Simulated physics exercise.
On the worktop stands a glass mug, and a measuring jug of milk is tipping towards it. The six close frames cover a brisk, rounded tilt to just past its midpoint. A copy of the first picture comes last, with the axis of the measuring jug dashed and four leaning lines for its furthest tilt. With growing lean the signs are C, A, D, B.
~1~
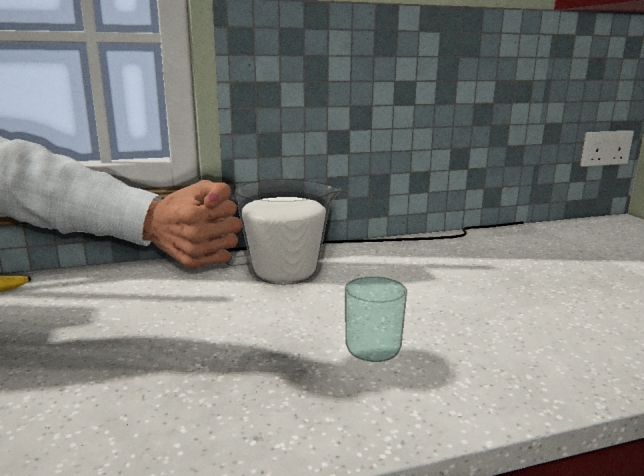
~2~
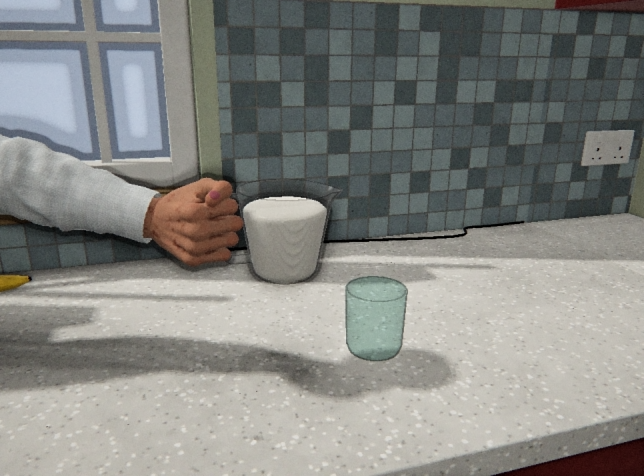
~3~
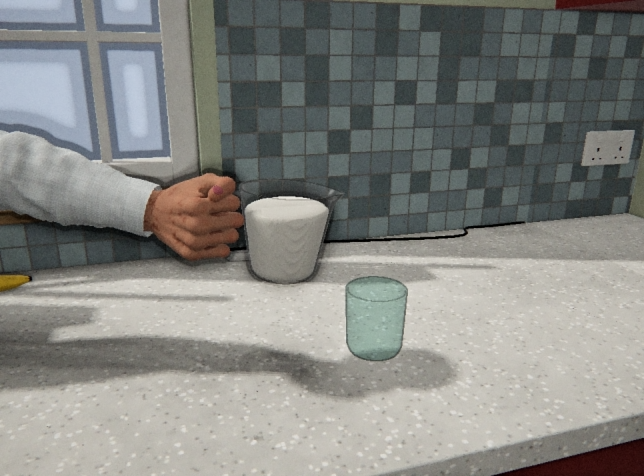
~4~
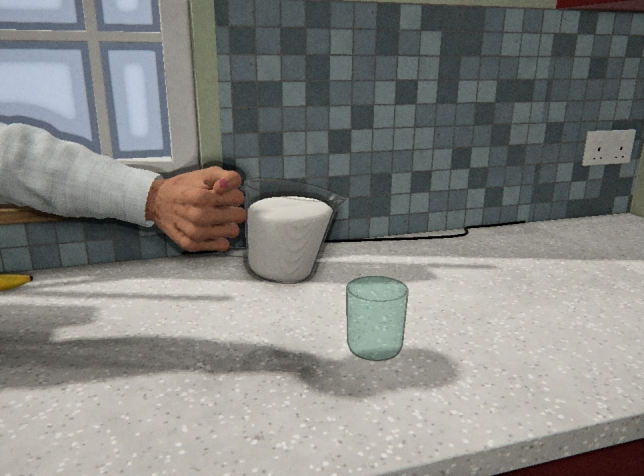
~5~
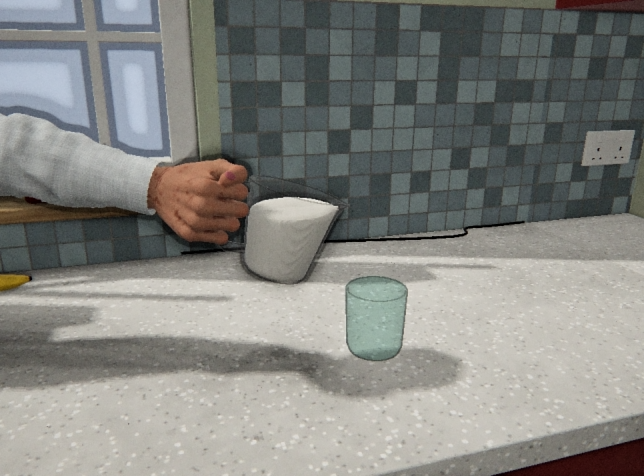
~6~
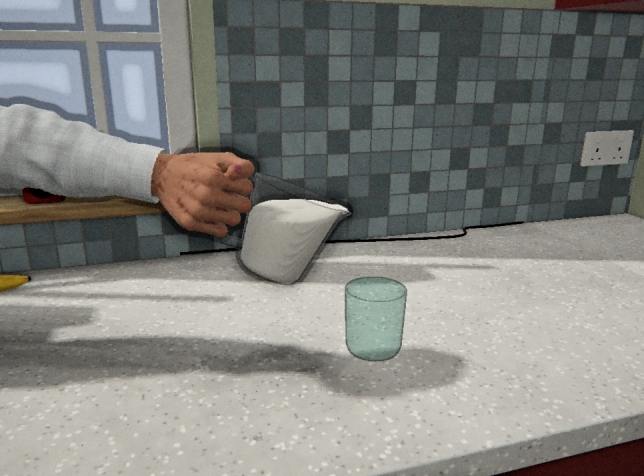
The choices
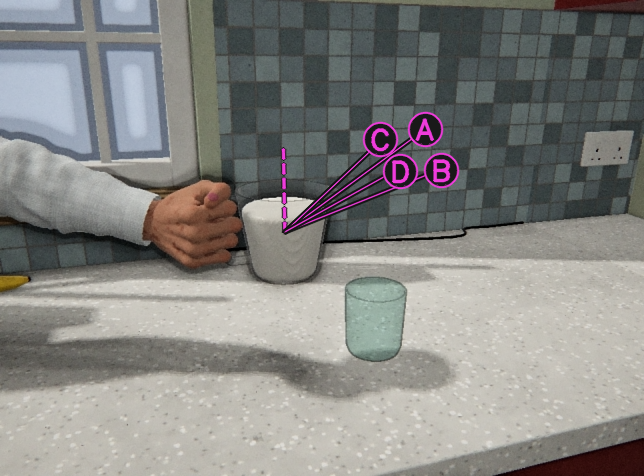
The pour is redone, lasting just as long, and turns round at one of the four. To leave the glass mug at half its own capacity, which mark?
I would pick tilt C.
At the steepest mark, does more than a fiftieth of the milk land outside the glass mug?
Yes.
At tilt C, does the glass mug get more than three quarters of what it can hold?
No, less.
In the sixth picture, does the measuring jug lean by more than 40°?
No, it does not.
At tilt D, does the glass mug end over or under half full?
Over.
On the marked copy, A at (411, 139); B at (425, 175); C at (368, 152); D at (383, 177).
With A, the glass mug ends with about 71 % of what it can hold.
With B, the glass mug ends with about 95 % of what it can hold; 11 % of the milk is spilt.
With C, the glass mug ends with about 51 % of what it can hold.
With D, the glass mug ends with about 88 % of what it can hold; 3 % of the milk is spilt.
